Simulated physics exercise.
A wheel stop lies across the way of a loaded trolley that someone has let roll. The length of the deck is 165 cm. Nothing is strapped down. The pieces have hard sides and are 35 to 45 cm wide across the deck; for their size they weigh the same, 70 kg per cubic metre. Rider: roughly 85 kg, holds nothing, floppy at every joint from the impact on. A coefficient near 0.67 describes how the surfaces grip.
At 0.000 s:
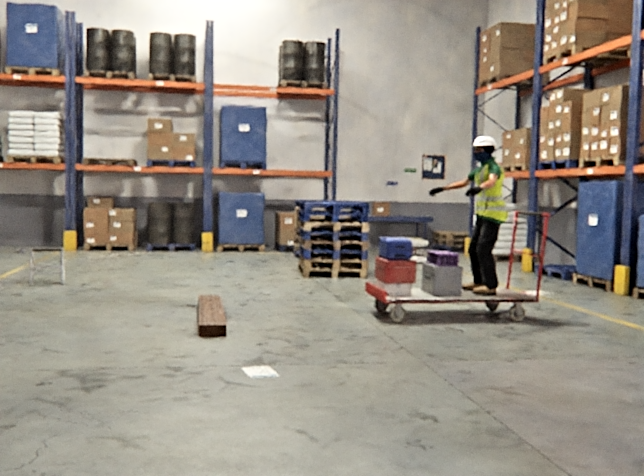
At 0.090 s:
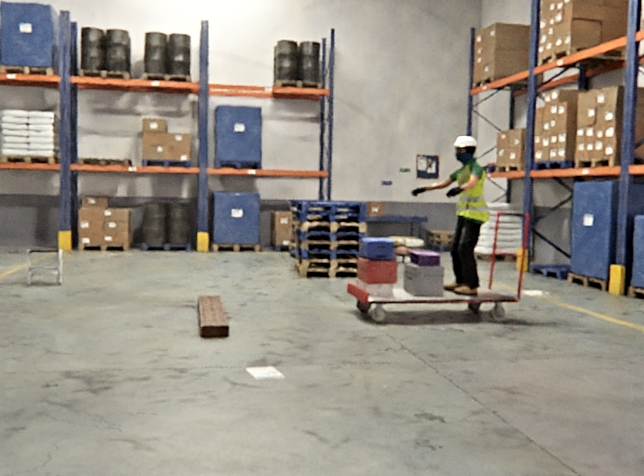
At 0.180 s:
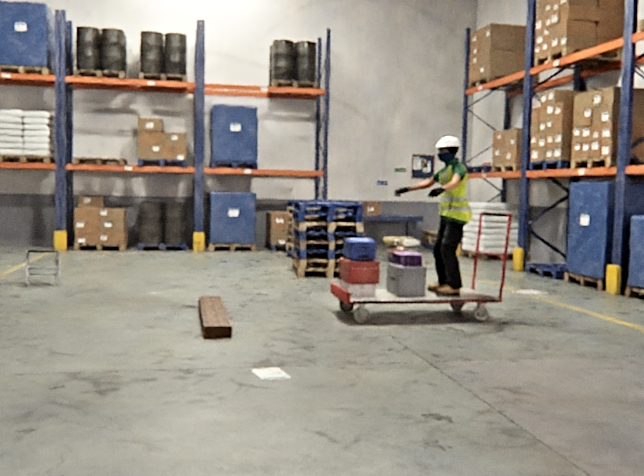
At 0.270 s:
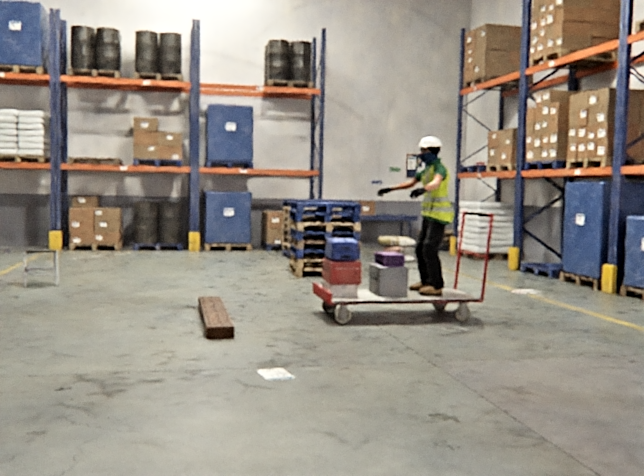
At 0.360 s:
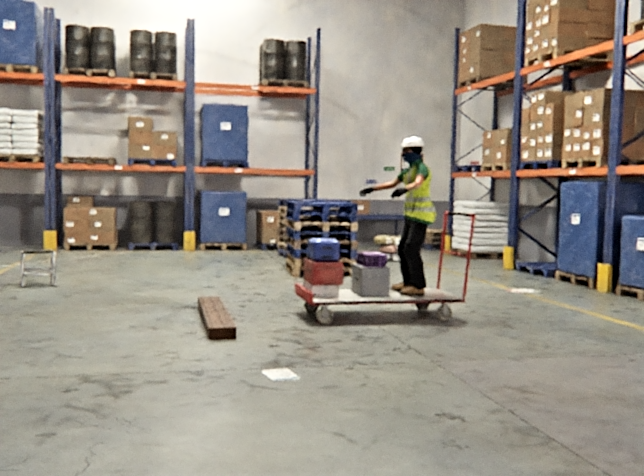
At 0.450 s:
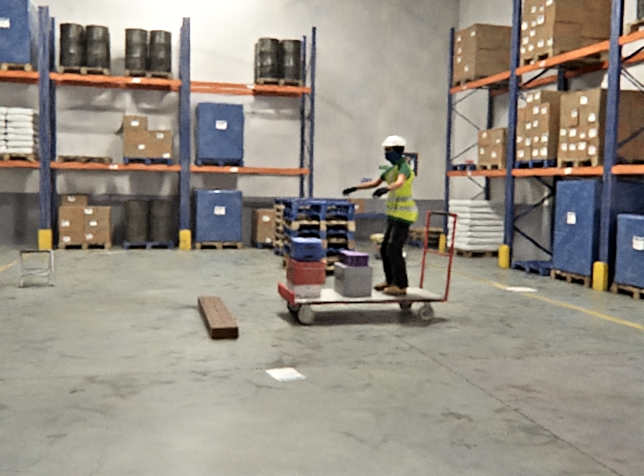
The clip opens on a worker in a white helmet and yellow vest standing on a flat trolley with stacked red, blue, purple and grey boxes, arms stretched out to the left. The trolley rolls steadily left across the warehouse floor, drawing closer to a brown block, while the worker stays upright aboard.
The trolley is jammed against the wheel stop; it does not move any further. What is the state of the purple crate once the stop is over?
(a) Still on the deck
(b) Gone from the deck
Still on the deck.
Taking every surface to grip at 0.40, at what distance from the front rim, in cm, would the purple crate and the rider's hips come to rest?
Final: Purple 40 cm past rim; hips 20 cm behind rim.
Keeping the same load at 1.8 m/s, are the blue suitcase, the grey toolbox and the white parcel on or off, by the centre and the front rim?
In that case blue off, grey on, white on.
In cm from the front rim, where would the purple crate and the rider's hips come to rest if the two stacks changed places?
Purple 110 past, hips 80 behind.
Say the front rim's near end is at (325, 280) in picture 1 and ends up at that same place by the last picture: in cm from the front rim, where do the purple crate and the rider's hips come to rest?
Purple: 50 cm behind; hips: 110 cm behind.
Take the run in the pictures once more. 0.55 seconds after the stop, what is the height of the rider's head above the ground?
About 70 cm above the ground.
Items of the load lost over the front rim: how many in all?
I make the total 2.
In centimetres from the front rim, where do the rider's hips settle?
Around 50 cm back from the rim.
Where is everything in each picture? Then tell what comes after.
In the first frame, purple crate (443, 258), white parcel (393, 287), rim corner (385, 300); 170 cm still to roll.
In the second frame, purple crate (425, 259), white parcel (375, 288), rim corner (367, 300); 150 cm still to roll.
In the third frame, purple crate (407, 259), white parcel (357, 288), rim corner (349, 301); 129 cm still to roll.
In the fourth frame, purple crate (389, 259), white parcel (340, 288), rim corner (330, 301); 109 cm still to roll.
In the fifth frame, purple crate (371, 259), white parcel (321, 289), rim corner (312, 301); 89 cm still to roll.
In the sixth frame, purple crate (354, 259), white parcel (304, 288), rim corner (293, 301); 69 cm still to roll. Speed about 2.2 m/s.
After 0.76 s the deck stops.
After 1.31 s the purple crate is 22 cm behind the rim, tilted 50°, near (241, 267) in the last picture's view.
After 1.76 s the purple crate is 25 cm behind the rim, tilted 65°, near (243, 270) in the last picture's view.
When all is still (2.8 s), past the rim, blue suitcase and red toolbox; behind it, purple crate, white parcel, grey toolbox and the rider's hips.
